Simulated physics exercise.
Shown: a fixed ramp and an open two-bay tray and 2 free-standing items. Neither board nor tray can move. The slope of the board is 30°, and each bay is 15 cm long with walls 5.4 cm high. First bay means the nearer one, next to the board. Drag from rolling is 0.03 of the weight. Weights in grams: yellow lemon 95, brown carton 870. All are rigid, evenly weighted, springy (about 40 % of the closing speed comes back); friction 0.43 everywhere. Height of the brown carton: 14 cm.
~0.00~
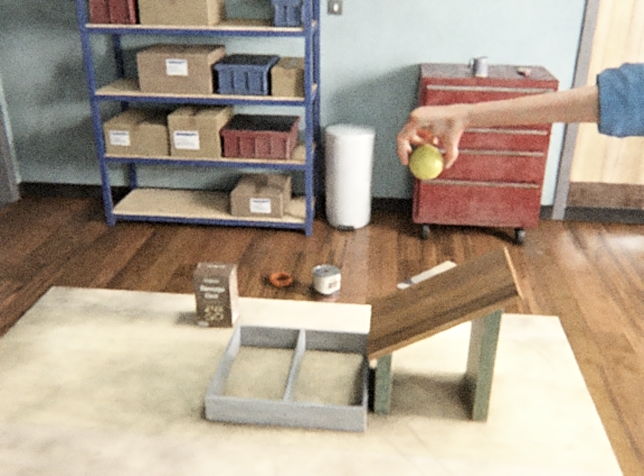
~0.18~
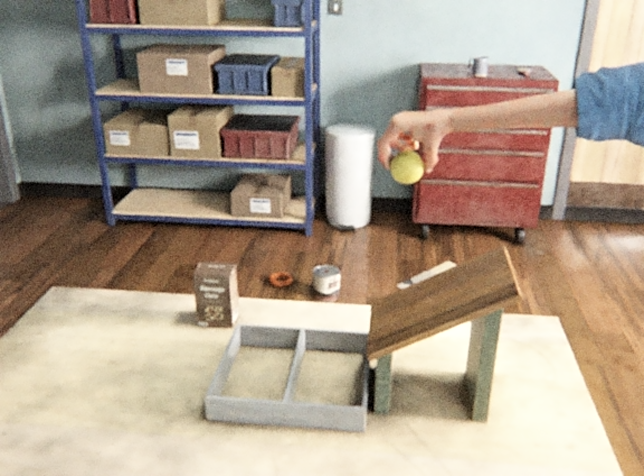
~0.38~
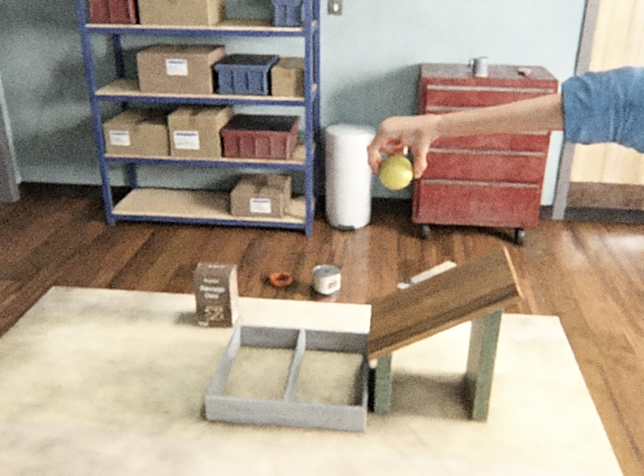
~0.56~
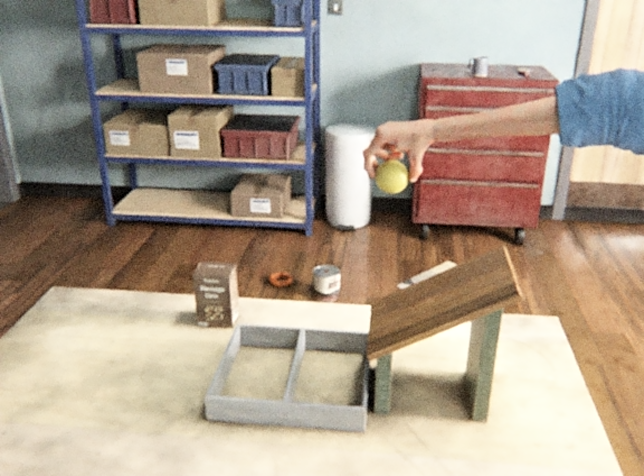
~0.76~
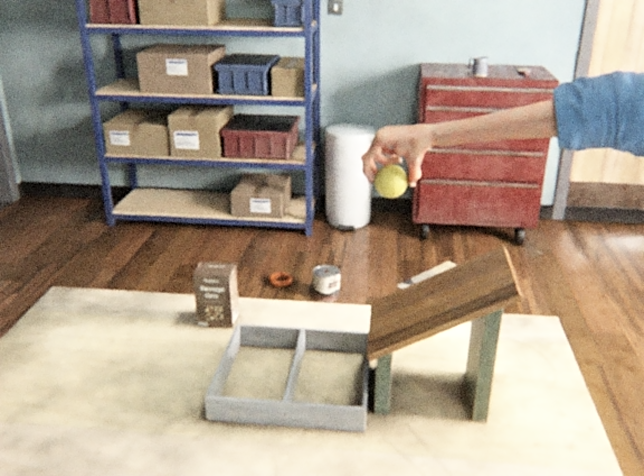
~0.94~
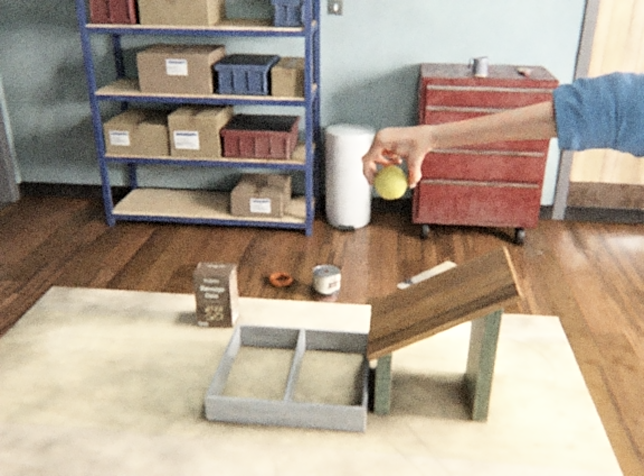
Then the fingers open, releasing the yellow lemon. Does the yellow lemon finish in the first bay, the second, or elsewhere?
It finishes in the back bay.
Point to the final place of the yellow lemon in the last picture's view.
In the end it sits at around (272, 370).
Around 1.24 s, yellow lemon near (379, 308).
Around 1.44 s, yellow lemon near (272, 352).
Finally (2.4 s), it is in the farther bay; brown carton still in place (within 4 cm). Final places as that camera would see them, yellow lemon near (272, 370).
